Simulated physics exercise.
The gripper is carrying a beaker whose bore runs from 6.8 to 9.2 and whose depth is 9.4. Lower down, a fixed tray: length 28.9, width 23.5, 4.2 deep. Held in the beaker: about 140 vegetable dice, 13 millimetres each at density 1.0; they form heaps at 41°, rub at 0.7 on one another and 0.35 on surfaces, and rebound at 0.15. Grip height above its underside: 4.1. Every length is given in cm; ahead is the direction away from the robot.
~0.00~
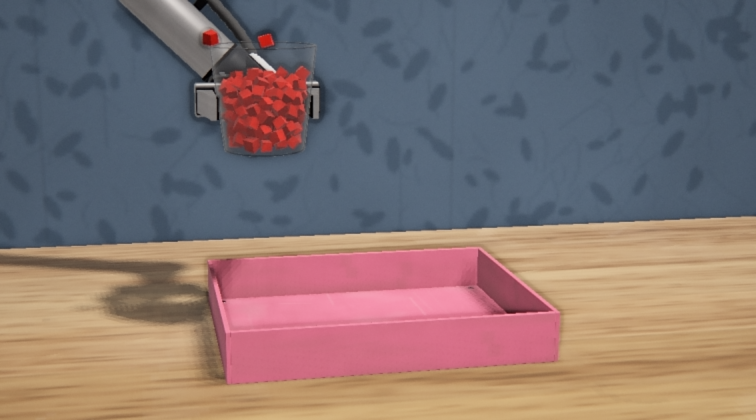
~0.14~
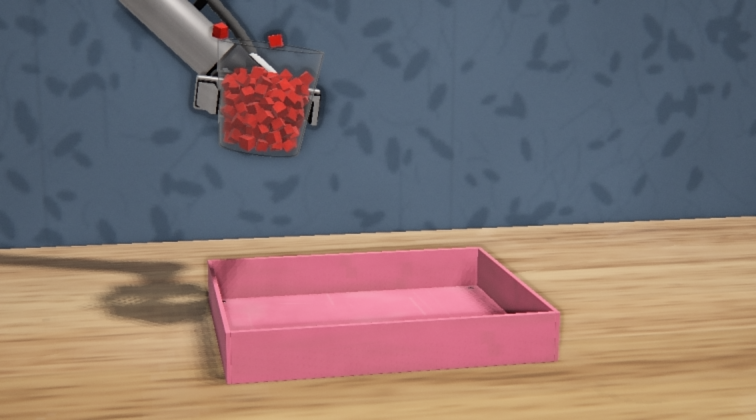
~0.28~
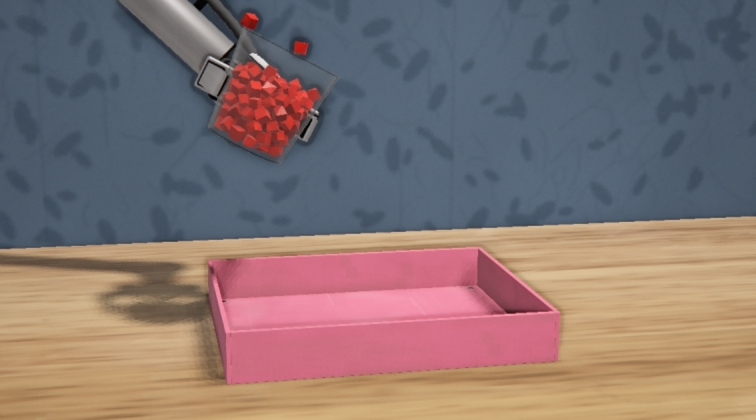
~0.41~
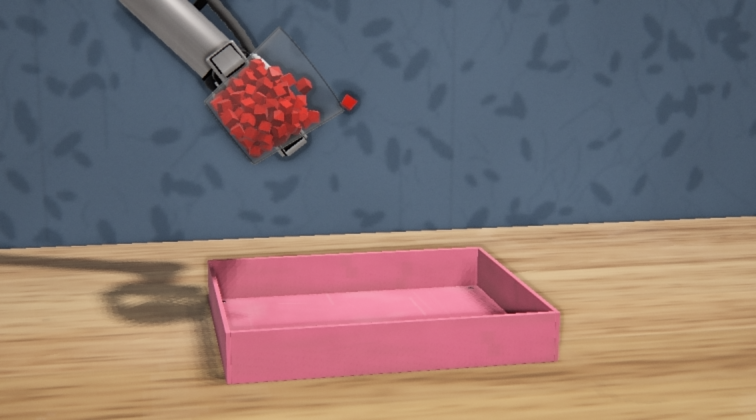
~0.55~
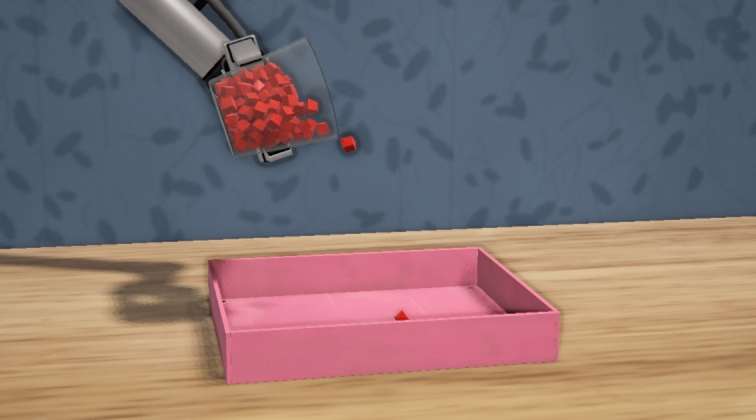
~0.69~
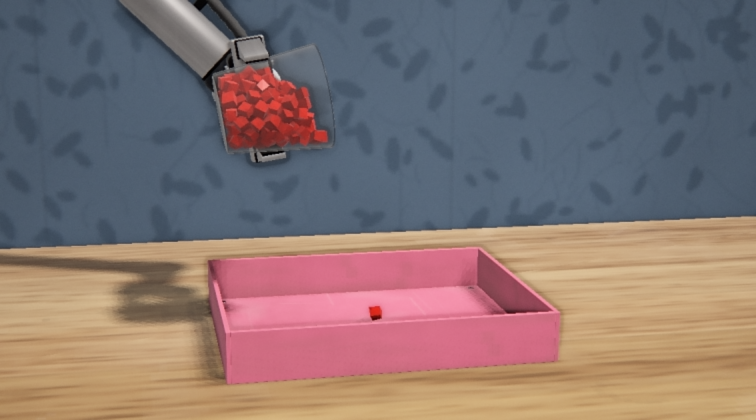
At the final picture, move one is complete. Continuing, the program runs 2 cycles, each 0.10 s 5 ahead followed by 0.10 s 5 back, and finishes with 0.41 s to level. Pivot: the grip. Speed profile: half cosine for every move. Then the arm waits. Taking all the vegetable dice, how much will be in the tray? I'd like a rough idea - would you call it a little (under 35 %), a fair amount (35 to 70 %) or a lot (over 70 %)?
I would call it a lot, over 70 %.
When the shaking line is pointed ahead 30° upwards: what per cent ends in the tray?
It comes to around 100 percent.
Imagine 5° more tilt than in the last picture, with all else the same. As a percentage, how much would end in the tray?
Roughly 100 in a hundred.
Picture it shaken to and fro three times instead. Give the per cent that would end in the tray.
It would be near 95 per cent.
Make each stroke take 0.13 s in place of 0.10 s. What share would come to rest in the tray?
That gives about 85 percent.
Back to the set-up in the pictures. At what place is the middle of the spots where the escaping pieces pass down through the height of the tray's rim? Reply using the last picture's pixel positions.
Look at roughly (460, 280) in the last picture.
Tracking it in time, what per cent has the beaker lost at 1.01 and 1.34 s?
In turn: 90 %, then 95 %.
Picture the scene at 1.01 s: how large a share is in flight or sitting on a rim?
Around 7 per cent of the load.
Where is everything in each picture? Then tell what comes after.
The first picture shows the beaker middle at (264, 100), level; upper third of the load around (264, 86), from x 210 to 300, top at y 40; 138 in the beaker.
The second picture shows the beaker middle at (265, 100), tilted 8° forward; upper third of the load around (262, 86), from x 220 to 305, top at y 30.
The third picture shows the beaker middle at (267, 100), tilted 28° forward; upper third of the load around (259, 87), from x 220 to 315, top at y 20.
The fourth picture shows the beaker middle at (269, 102), tilted 53° forward; upper third of the load around (259, 87), from x 220 to 350, top at y 65; 137 in the beaker, 1 in flight or on a rim.
The fifth picture shows the beaker middle at (270, 104), tilted 73° forward; upper third of the load around (261, 88), from x 220 to 400, top at y 70; 136 in the beaker, 1 in the tray, 1 in flight or on a rim.
The sixth picture shows the beaker middle at (270, 105), tilted 81° forward; upper third of the load around (257, 91), from x 225 to 420, top at y 75; 136 in the beaker, 2 in the tray.
After 1.01 s, tilted 81° forward, highest piece 20 above the table; 112 in the tray, 15 in the beaker, 1 on the table or floor, 10 in flight or on a rim.
After 1.34 s, tilted 27° forward, highest piece 24 above the table; 128 in the tray, 7 in the beaker, 3 on the table or floor.
After 1.70 s, level, highest piece 20 above the table; 128 in the tray, 7 in the beaker, 3 on the table or floor.
After 2.75 s, level, highest piece 20 above the table; 128 in the tray, 7 in the beaker, 3 on the table or floor.
In the end, 128 in the tray, 7 in the beaker, 3 on the table or floor. That is 93 % in the tray.
